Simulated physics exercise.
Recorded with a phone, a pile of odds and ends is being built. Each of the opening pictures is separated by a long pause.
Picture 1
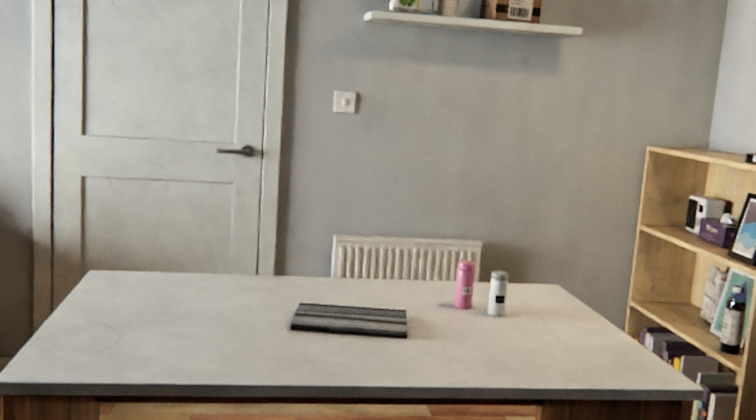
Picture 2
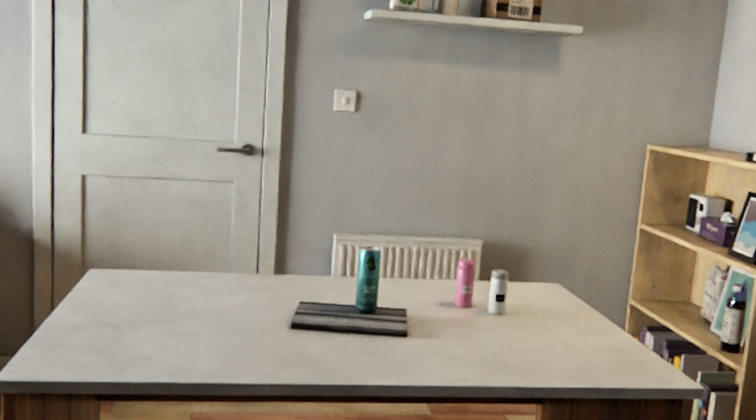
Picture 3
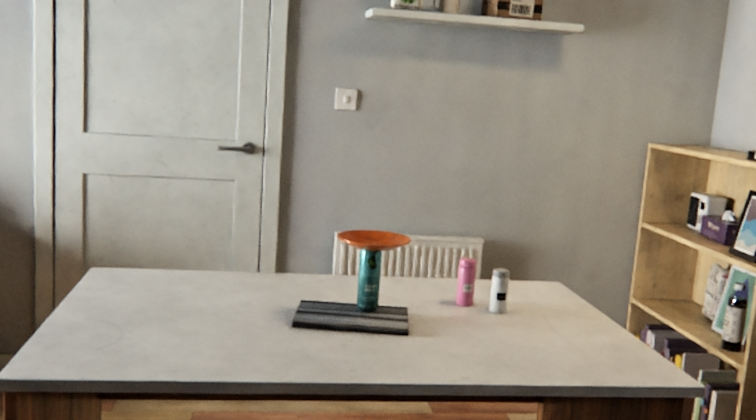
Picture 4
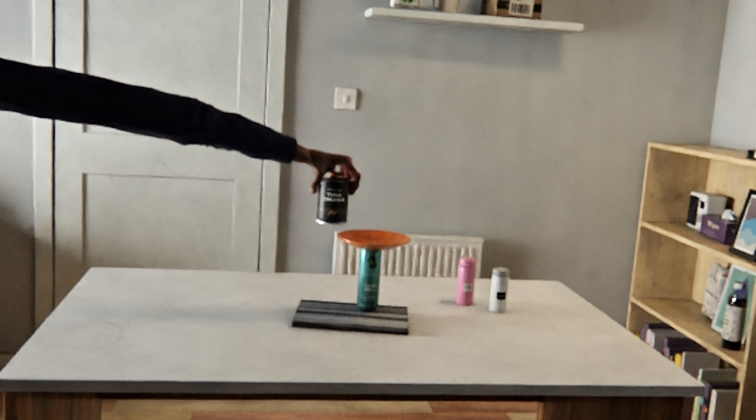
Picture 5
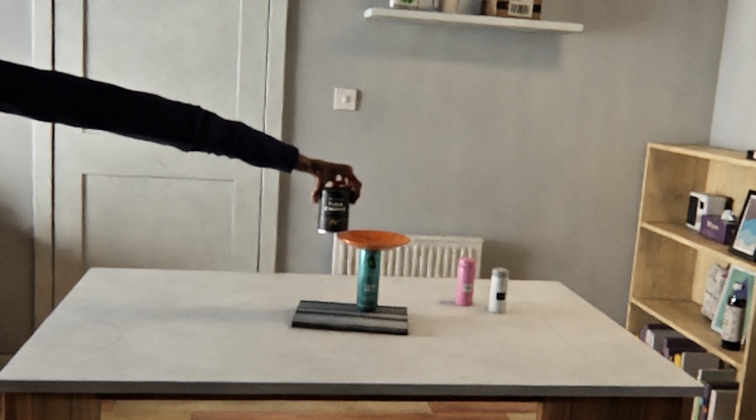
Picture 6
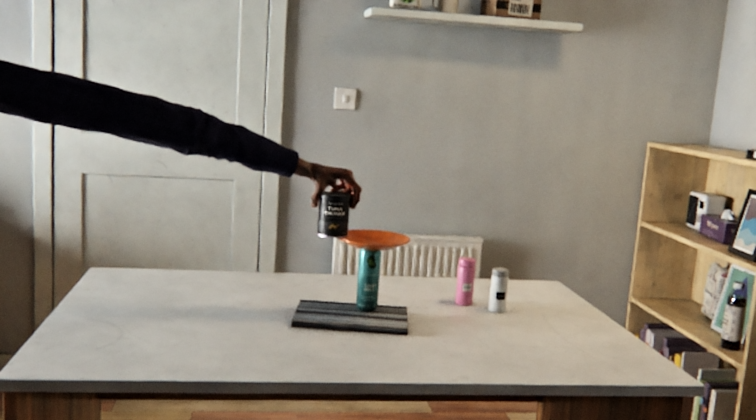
The footage shows a turquoise can appearing on a grey board on a table, then an orange plate on top of it, before a hand reaches in from the left and lowers a black pot slightly to the plate's left edge.
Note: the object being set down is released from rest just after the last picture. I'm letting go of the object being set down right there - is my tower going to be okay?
Some of it tumbles.
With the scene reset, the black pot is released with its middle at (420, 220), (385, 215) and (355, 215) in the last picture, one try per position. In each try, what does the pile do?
Collapses; stays standing; stays standing.
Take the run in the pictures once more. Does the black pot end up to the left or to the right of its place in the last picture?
Direction of travel: Leftward.
Then, 0.40 s after the last picture, black pot now fallen.
Then, 0.60 s after the last picture, things are still on the move.
Then, 0.90 s after the last picture, as before.
At rest, fallen, black pot; the other 5 in place. Seen from the same camera at the end, black pot near (233, 307). The pile loses its balance.
